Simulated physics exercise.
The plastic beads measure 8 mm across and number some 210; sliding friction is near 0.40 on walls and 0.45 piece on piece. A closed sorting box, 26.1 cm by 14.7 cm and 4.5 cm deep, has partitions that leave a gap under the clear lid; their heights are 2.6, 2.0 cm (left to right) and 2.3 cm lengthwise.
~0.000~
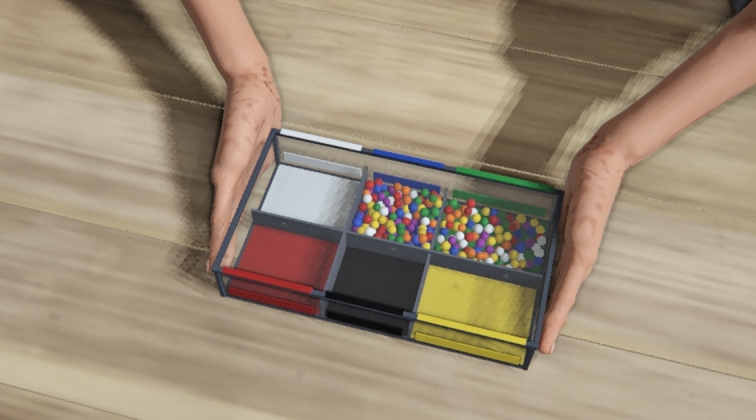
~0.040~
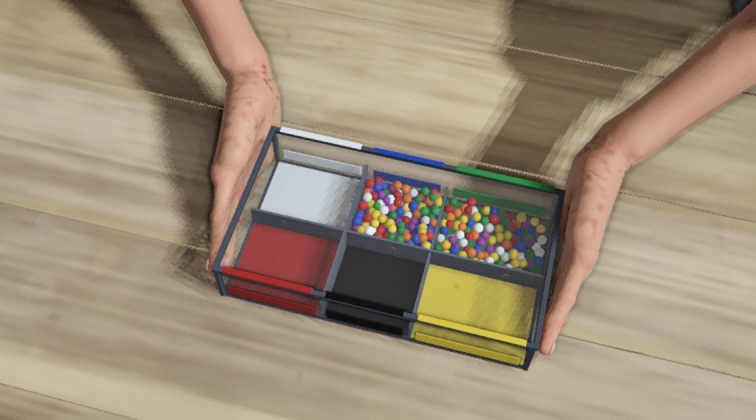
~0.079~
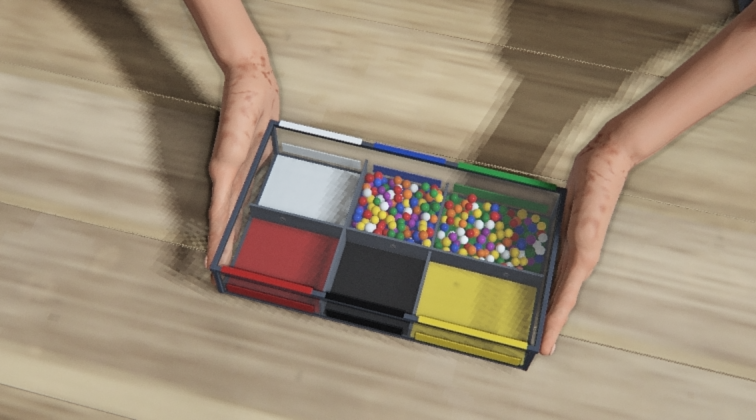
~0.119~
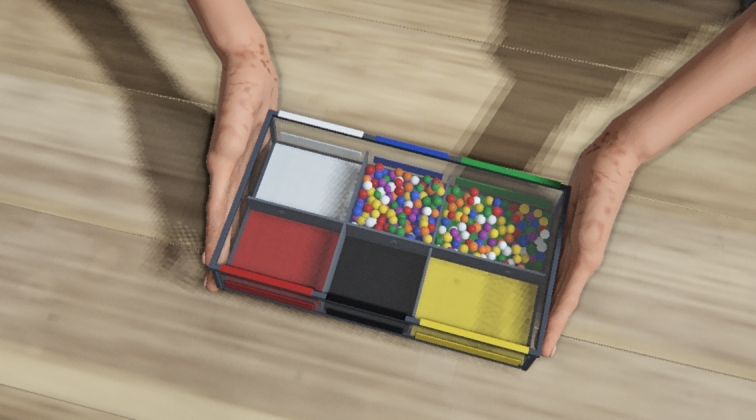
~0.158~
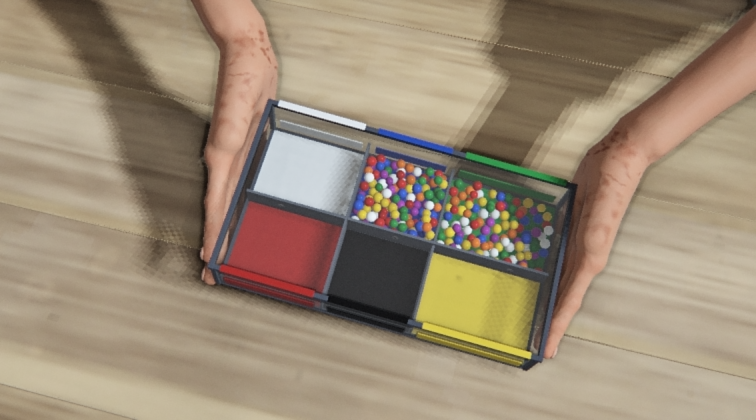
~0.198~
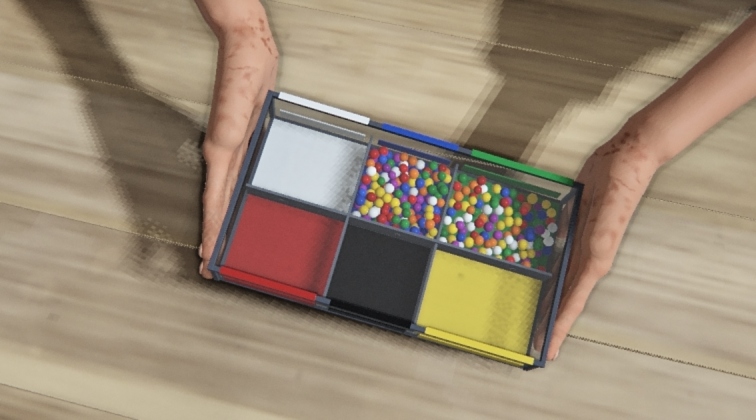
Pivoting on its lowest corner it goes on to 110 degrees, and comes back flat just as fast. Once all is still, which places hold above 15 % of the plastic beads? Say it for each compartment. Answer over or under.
Red compartment: Under; blue compartment: Under; green compartment: Under; yellow compartment: Over; white compartment: Under; black compartment: Under.
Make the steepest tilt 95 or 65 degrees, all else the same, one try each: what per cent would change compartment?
About 85 and 20 per cent.
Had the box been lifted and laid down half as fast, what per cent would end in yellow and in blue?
Yellow 95, blue 0.
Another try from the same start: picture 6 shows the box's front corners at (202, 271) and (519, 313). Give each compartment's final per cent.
Red 80, blue 5, green 0, yellow 0, white 10, black 0.
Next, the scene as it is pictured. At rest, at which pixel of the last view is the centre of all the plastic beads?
At about (491, 321).
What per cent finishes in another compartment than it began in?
Roughly 95 per cent.
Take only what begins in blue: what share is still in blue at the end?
Roughly 0 per cent.
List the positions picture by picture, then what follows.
Box tilt 0 degrees, front corners at (218, 268) and (533, 344); blue 50 %, green 50 %, in the first frame.
Box tilt 1 degrees, front corners at (217, 268) and (534, 345), in the second frame.
Box tilt 4 degrees, front corners at (216, 267) and (534, 347), lowest corner right front, in the third frame.
Box tilt 8 degrees, front corners at (215, 265) and (536, 352), lowest corner right front, in the fourth frame.
Box tilt 14 degrees, front corners at (214, 265) and (538, 356), lowest corner right front, in the fifth frame.
Box tilt 19 degrees, front corners at (214, 266) and (540, 362), lowest corner right front; blue 50 %, green 50 %. Its pace works out near 140 degrees a second, in the sixth frame.
After 0.93 s, tilt 110 degrees; blue 10 %, green 25 %, yellow 50 %, black 10 %.
After 1.42 s, tilt 48 degrees; green 5 %, yellow 90 %.
Then, at 1.98 s, tilt 0 degrees; green 5 %, yellow 90 %, black 5 %.
In the end, at 2.5 s, red 0 %, blue 0 %, green 5 %, yellow 90 %, white 0 %, black 5 %.
